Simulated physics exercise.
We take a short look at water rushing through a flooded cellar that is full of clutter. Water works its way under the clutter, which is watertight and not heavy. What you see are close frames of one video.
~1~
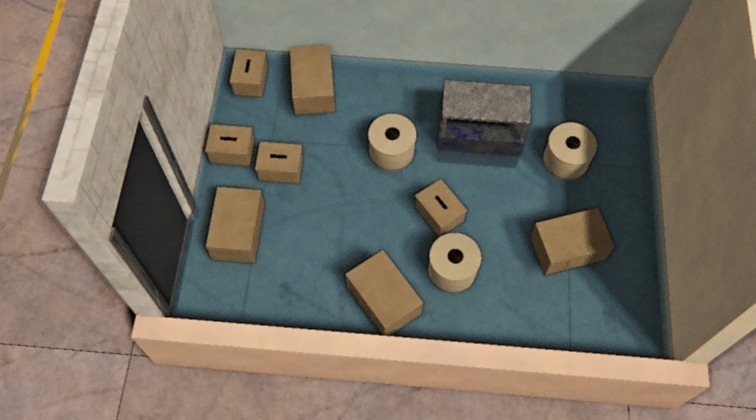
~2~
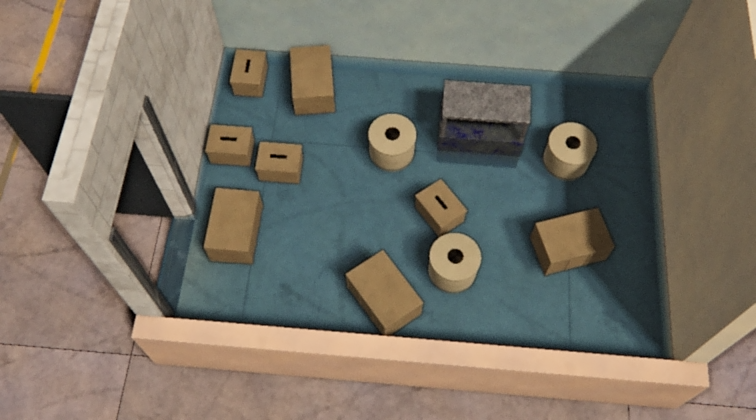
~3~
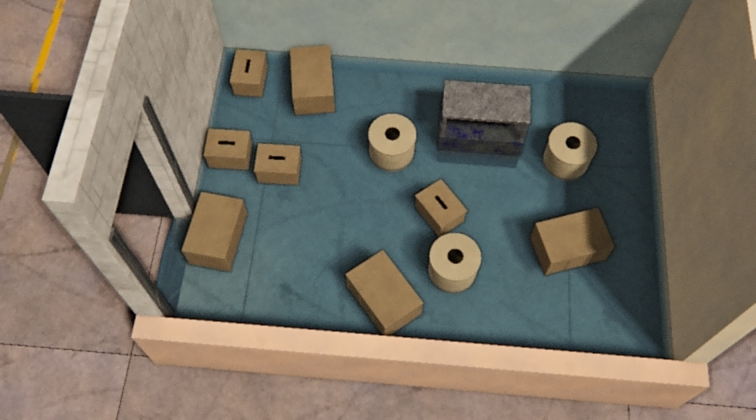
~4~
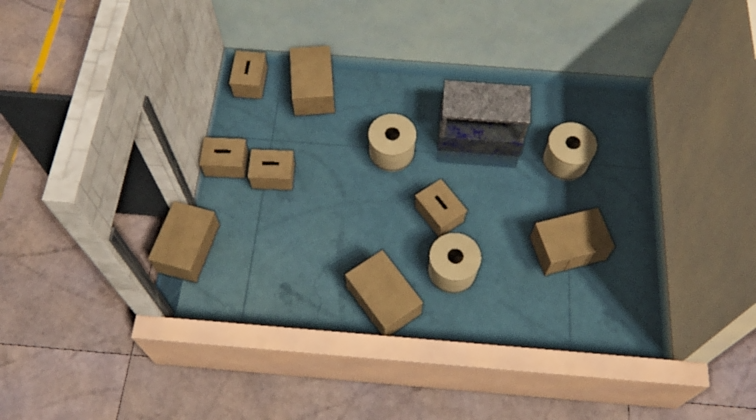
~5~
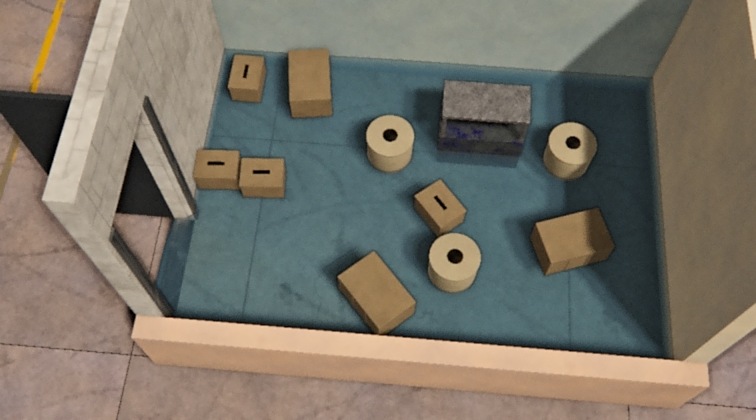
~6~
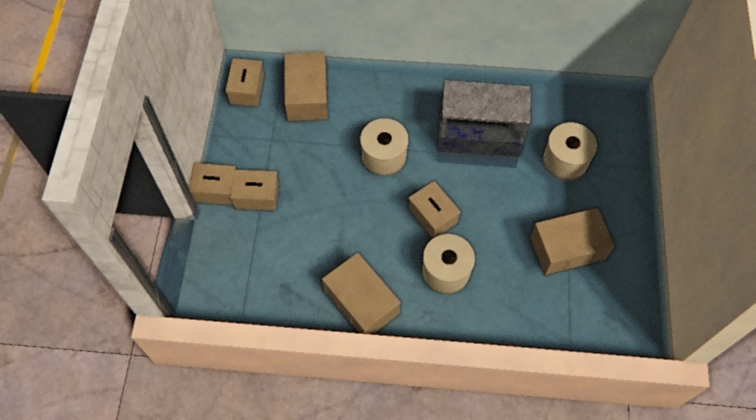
The clip shows a flooded cellar cluttered with boxes and round drums as a dark door at left swings outward; a large box drifts out through the doorway, then two small slotted boxes float down and left while others shift slightly.
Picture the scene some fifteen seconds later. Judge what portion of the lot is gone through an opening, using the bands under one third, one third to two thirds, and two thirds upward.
Portion: Two thirds upward.
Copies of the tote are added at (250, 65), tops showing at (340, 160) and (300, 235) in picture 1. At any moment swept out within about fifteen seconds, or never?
Following the list, the first is escaping and the second is escaping.
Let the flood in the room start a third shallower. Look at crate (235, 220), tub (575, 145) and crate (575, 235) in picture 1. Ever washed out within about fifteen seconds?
In that order: Swept away, remains, remains.
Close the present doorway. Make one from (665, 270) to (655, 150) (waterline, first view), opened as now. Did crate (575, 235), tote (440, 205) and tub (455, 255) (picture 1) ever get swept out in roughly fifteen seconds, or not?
Result, in listed order: Exited / exited / exited.
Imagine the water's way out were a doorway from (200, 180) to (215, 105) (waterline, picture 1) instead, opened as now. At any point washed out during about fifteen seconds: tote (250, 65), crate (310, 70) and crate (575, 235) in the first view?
Taking them in turn, the first is flushed away, the second is flushed away and the third is held back.
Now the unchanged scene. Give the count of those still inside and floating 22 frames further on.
It adds up to 6.
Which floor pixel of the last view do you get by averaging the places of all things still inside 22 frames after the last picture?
I'd say roughly (297, 242).
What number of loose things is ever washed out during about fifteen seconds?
So, 9 of them.
A moment on, 1 of 11 are out; 10 afloat.
Next, 4 of 11 are out; 7 afloat.
Later, 5 of 11 are out; 6 afloat.
In the end, 9 of 11 are out; 2 afloat.
